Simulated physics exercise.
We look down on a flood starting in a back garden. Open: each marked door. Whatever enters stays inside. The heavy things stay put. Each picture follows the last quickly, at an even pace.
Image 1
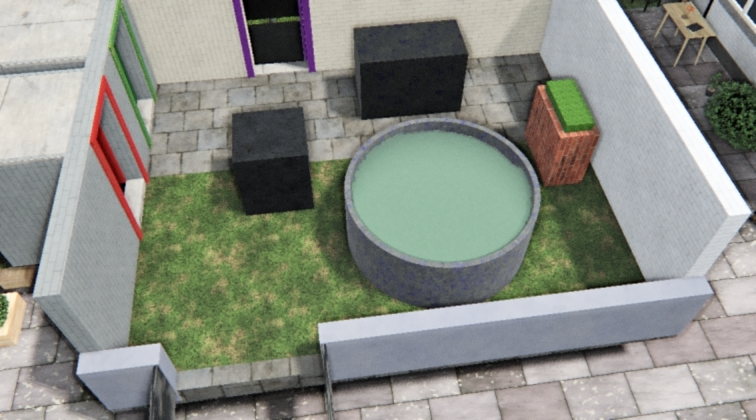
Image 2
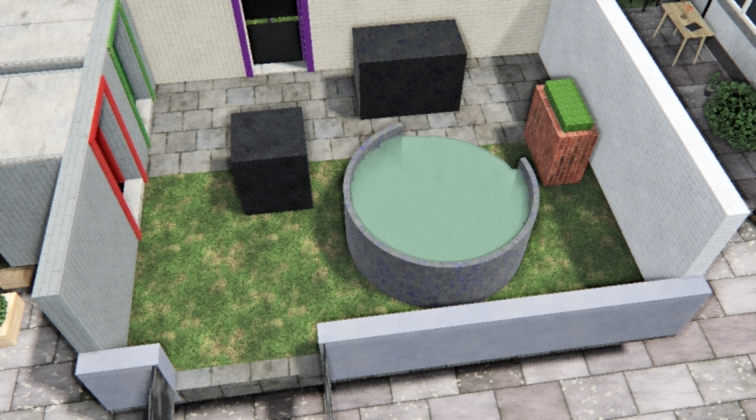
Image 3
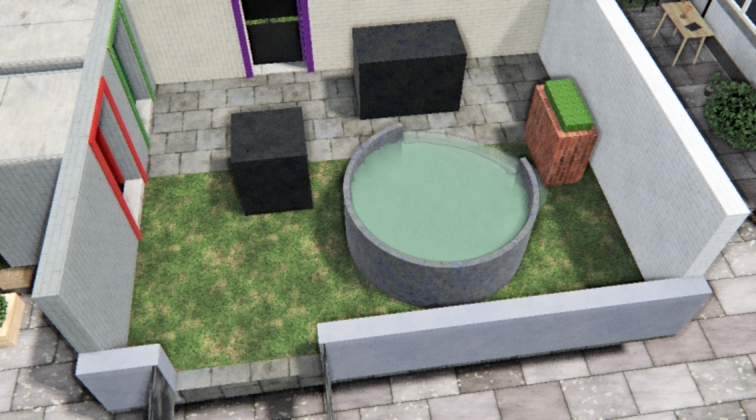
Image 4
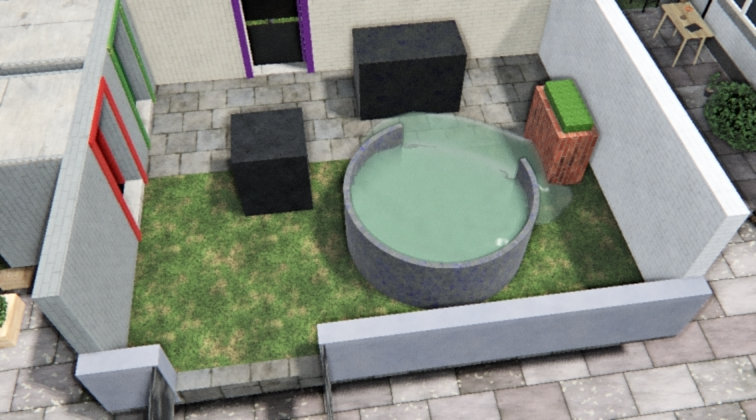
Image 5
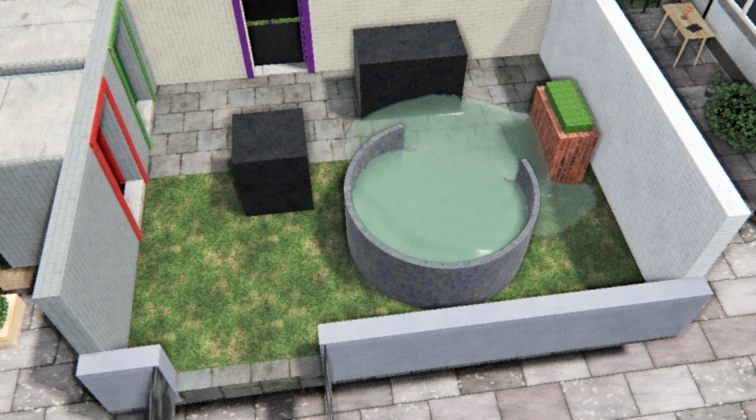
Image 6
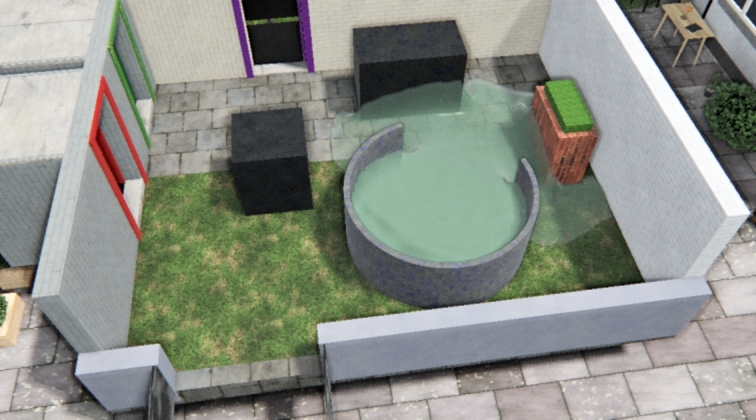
Pale green water sits still in a round grey stone pool, then pours through a gap on its far side, seen from a fixed high view over a walled back garden. Two black blocks stand left of and behind the pool, a grass-topped brick block to its right, and red, green and purple surrounds line the walls. The water spreads across paving and grass, reaching around the brick block.
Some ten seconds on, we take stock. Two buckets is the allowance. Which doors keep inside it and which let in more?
Outcome: Red door: Up to two buckets; purple door: Above two buckets; green door: Above two buckets.
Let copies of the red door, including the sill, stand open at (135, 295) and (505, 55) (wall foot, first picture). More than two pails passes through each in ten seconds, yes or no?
Stays below the threshold, exceeds the threshold.
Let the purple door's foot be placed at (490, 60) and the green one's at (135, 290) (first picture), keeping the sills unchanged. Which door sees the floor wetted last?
The one in green.
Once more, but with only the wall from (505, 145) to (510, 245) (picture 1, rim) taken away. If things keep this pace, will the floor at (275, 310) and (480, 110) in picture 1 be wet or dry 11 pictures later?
Well, the first place would be still bare and the second one submerged.
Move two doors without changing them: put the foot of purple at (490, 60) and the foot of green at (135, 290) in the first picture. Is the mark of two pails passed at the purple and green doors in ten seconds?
As it turns out, the purple door spills past and so does the green door, which keeps clear too.
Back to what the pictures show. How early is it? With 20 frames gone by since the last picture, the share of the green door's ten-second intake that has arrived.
I'd put it at 5 percent.
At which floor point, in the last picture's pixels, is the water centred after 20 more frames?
My pick is pixel (443, 155).
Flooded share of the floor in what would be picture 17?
I reckon around 55 %.
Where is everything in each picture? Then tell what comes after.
Still water in the pool at (441, 190), in the first picture.
Water pours out on the pool's far side and has run to a hidden place, in the second picture.
Water pours out on the pool's far side and has run to (543, 196), in the third picture.
The front is at (566, 201), out from the gap on the pool's far side, in the fourth picture.
The front is at (591, 199), out from the gap on the pool's far side, in the fifth picture.
The front is at a hidden place, out from the gap on the pool's far side, in the sixth picture.
A moment on, water covers 35 % of the floor; the red door not reached, the purple door not reached, the green door not reached.
Next, water covers 55 % of the floor; the red door not reached, the purple door wet at the sill, nothing in, the green door not reached.
Then, water covers 75 % of the floor; the red door wet at the sill, nothing in, the purple door under two buckets in, the green door under two buckets in.
Later, water covers 95 % of the floor; the red door wet at the sill, nothing in, the purple door under two buckets in, the green door far over two buckets in.
In the end, water covers 100 % of the floor; the red door wet at the sill, nothing in, the purple door over two buckets in, the green door far over two buckets in.
